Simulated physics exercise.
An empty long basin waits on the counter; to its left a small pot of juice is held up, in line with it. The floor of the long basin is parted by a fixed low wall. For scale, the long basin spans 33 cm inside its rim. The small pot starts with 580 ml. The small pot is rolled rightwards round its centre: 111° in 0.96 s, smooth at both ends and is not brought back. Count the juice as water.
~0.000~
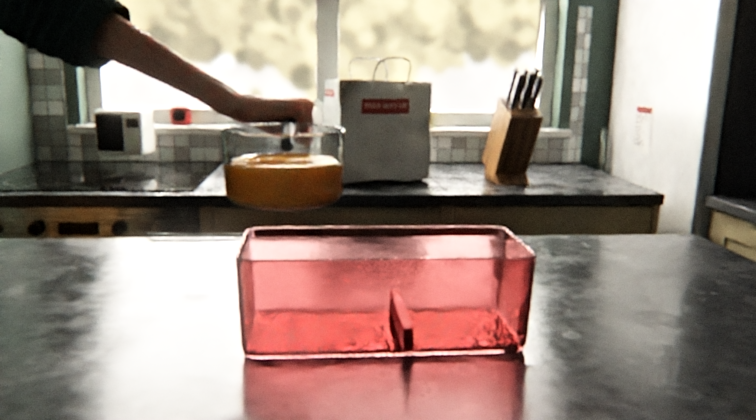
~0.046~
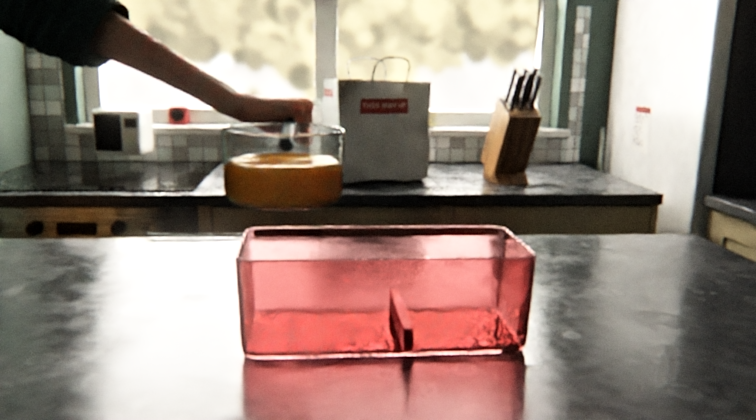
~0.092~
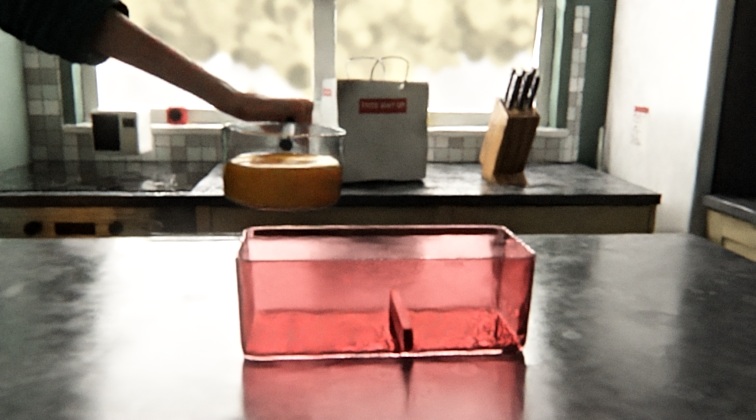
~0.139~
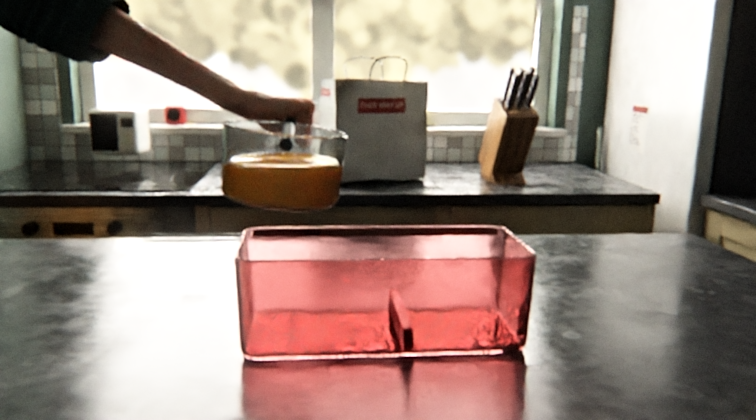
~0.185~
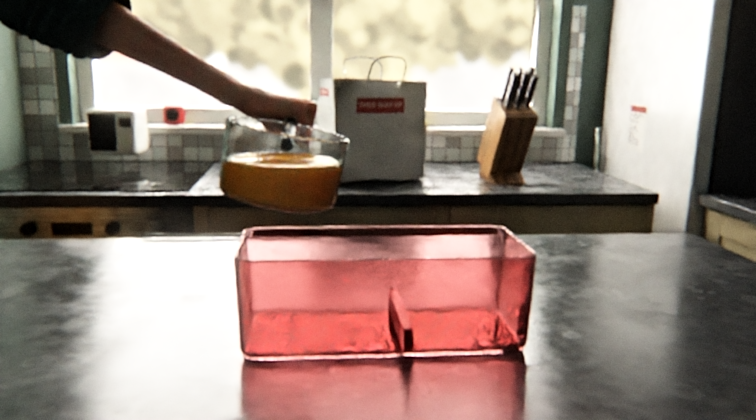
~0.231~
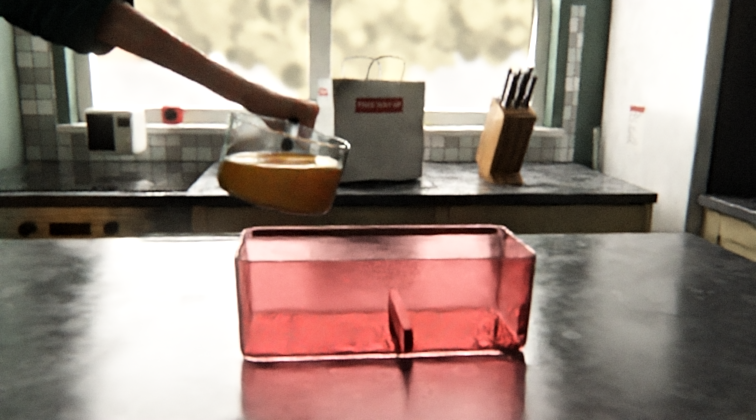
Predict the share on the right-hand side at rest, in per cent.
About 15 per cent.
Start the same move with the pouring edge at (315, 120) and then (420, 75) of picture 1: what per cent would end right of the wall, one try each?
In turn about 15 and 90 per cent.
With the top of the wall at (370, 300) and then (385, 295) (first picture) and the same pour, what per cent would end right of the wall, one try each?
In turn about 55 and 30 per cent.
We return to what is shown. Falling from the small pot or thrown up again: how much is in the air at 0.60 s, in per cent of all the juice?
Some 26 per cent.
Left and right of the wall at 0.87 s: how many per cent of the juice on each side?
Some 72 per cent left and 10 right.
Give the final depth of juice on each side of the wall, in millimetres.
Some 20 mm on the left and 4 mm on the right.
Then, 0.60 s in, the tilt is 77° and 65 per cent is still to pour, 10 is left of the wall and 0 right of it.
Then, 0.87 s in, the tilt is 109° and 12 per cent is still to pour, 73 is left of the wall and 9 right of it.
Then, 1.15 s in, the tilt is 111° and 0 per cent is still to pour, 83 is left of the wall and 14 right of it.
Then, 1.46 s in, the tilt is 111° and 0 per cent is still to pour, 83 is left of the wall and 15 right of it.
Finally, 83 per cent lies left of the wall, 15 right of it and 2 outside.
